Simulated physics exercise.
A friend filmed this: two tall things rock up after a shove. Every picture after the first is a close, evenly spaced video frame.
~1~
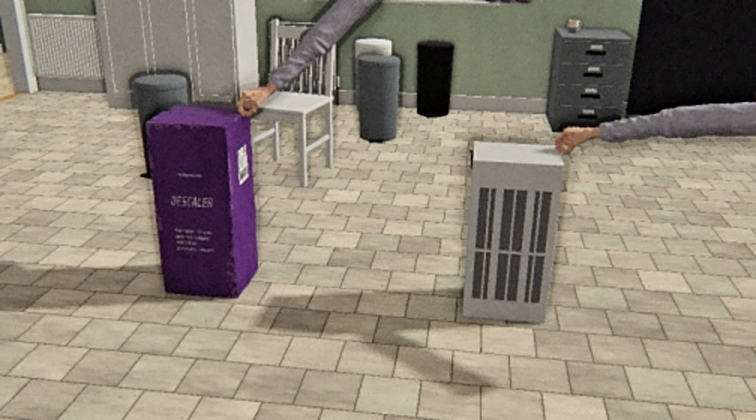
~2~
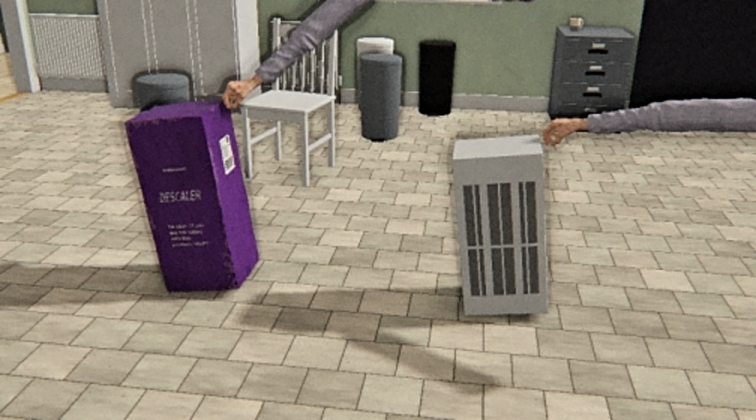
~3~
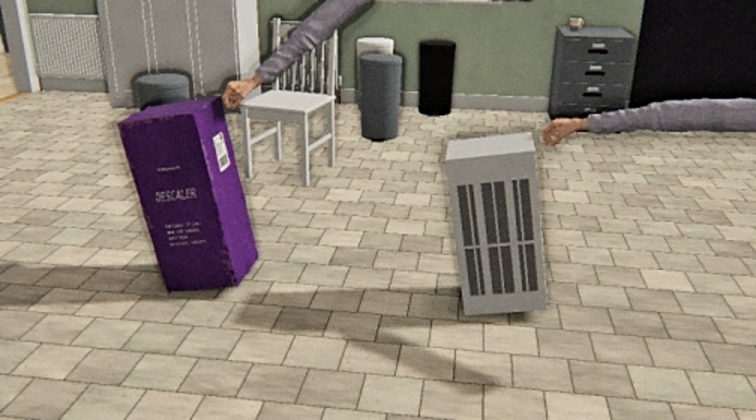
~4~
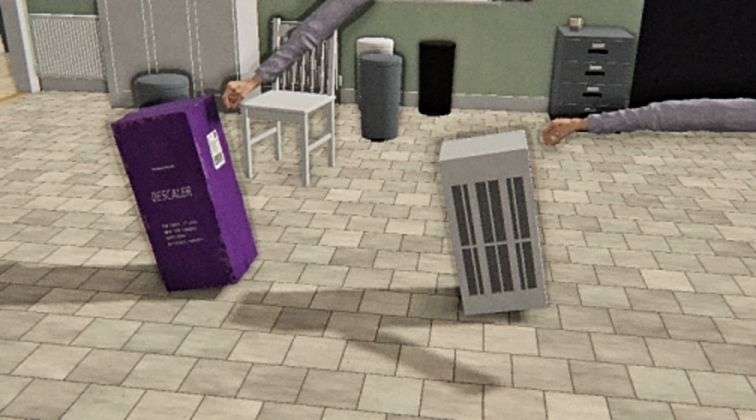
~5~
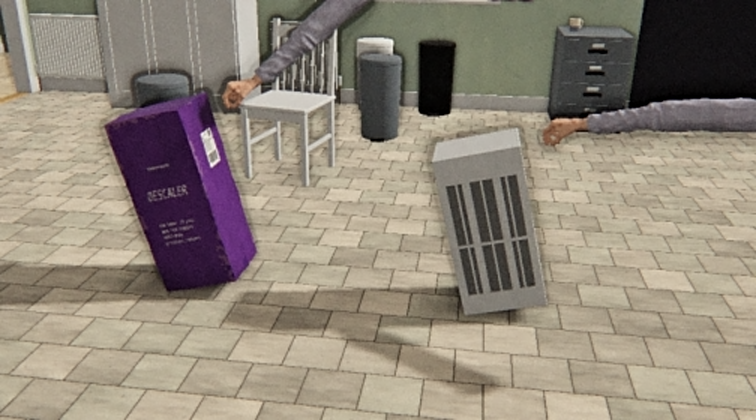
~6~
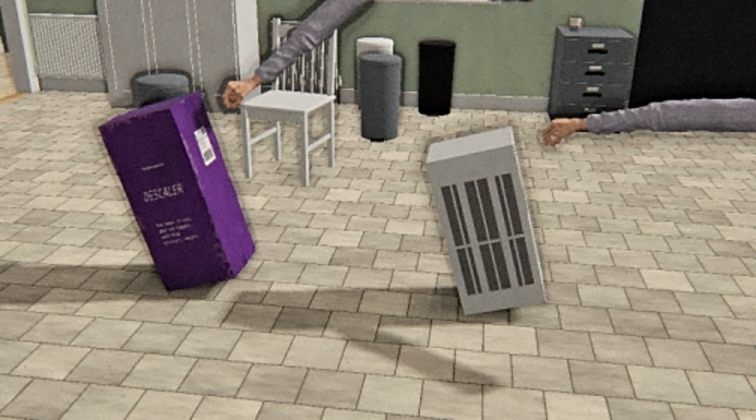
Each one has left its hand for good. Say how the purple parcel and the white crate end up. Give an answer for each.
Result - purple parcel: Lands on its side; white crate: Lands on its side.
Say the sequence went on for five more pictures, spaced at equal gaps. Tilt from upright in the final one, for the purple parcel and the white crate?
The first leans around 25° from upright and the second around 25°.
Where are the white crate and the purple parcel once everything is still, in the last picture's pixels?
The white crate ends at (381, 259) and the purple parcel at (89, 238).
Then, 0.18 s on from there, purple parcel 34° off upright near (154, 192); white crate 32° off upright near (462, 219).
Then, 0.36 s on from there, purple parcel 58° off upright near (121, 204); white crate 51° off upright near (433, 224).
Then, 0.50 s on from there, purple parcel on its side near (94, 236); white crate 75° off upright near (401, 243).
In the end, the purple parcel goes down on its side, near (89, 238); the white crate goes down on its side, near (381, 259).
